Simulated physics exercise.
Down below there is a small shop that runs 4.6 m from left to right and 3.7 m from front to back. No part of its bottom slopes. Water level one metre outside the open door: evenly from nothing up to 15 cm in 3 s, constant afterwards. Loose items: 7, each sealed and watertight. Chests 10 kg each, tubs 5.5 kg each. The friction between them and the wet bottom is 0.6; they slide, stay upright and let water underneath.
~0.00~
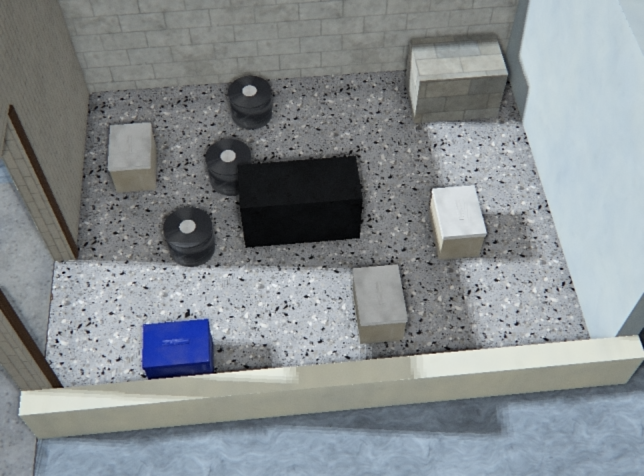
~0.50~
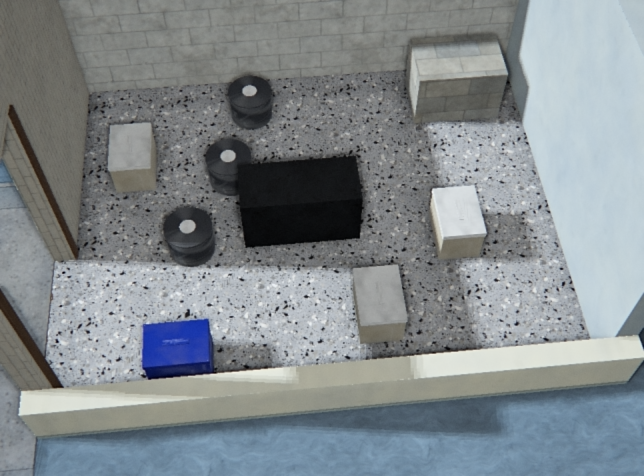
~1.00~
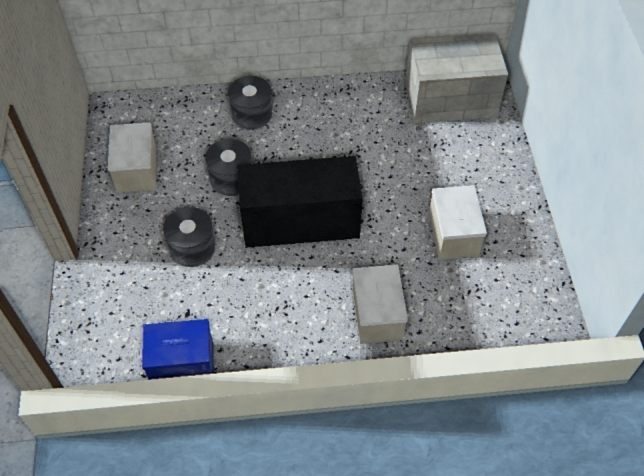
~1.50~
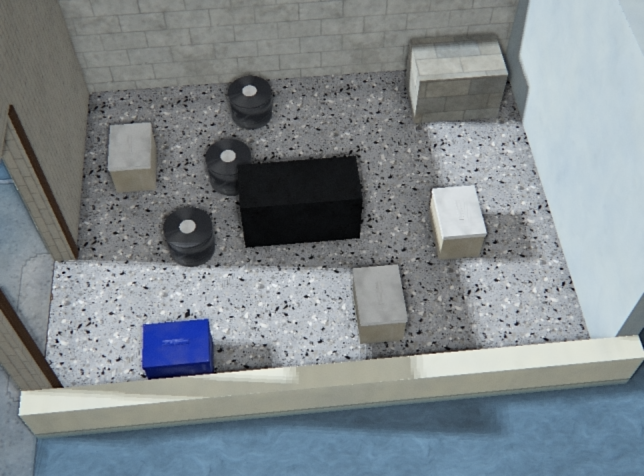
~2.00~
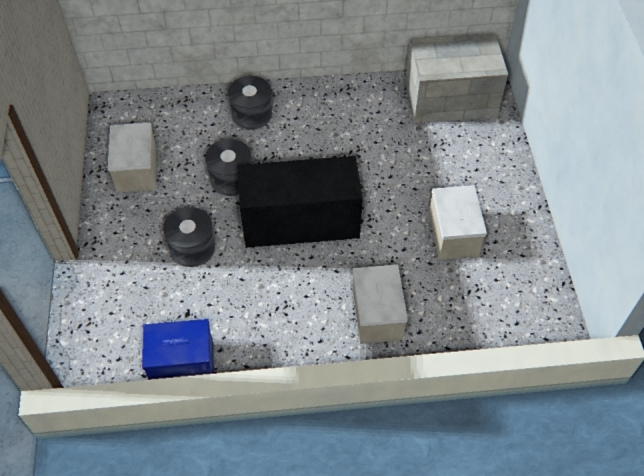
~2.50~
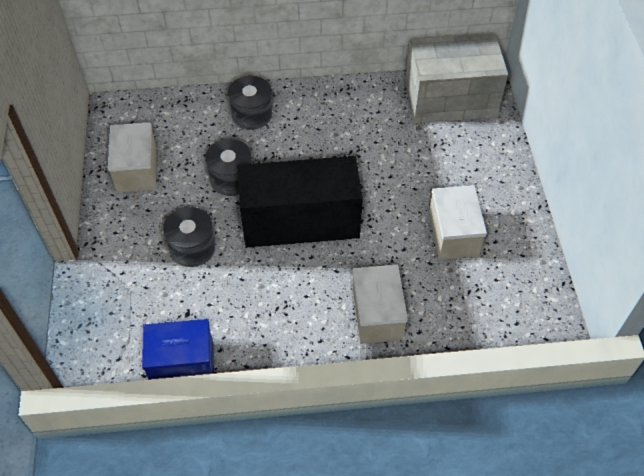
At the start, a blue chest, a large black box, several pale boxes and three dark round tubs sit on a speckled floor. Outside, the grey-blue ground turns bluer along the front, then at the left, and finally a faint bluish patch appears inside at left; nothing shifts.
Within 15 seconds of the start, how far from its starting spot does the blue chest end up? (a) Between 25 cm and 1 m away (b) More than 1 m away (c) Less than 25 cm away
More than 1 m away.
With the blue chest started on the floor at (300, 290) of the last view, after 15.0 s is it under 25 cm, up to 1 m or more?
Outcome - it ends up well away.
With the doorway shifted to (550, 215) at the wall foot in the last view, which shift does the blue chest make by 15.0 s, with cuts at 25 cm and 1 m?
Well, the blue chest ends up distant in that setup.
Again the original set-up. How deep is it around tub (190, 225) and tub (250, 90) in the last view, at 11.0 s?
Some 3 cm at the first, some 3 cm at the second.
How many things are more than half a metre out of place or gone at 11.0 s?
I make it 4.
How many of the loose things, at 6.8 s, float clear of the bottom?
Count: 1.
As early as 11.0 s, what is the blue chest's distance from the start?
I'd guess some 350 cm by then.
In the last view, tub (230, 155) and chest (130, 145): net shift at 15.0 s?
First 100 cm, then 60 cm.
After 3.5 s the blue chest is near (177, 343), 0.0 m from its start, aground; 0 afloat.
After 6.8 s the blue chest is near (447, 266), 2.4 m from its start, afloat; 1 afloat.
After 11.0 s the blue chest is near (450, 137), 3.3 m from its start, afloat; 3 afloat.
After 15.0 s the blue chest is near (150, 148), 2.1 m from its start, afloat; 7 afloat.
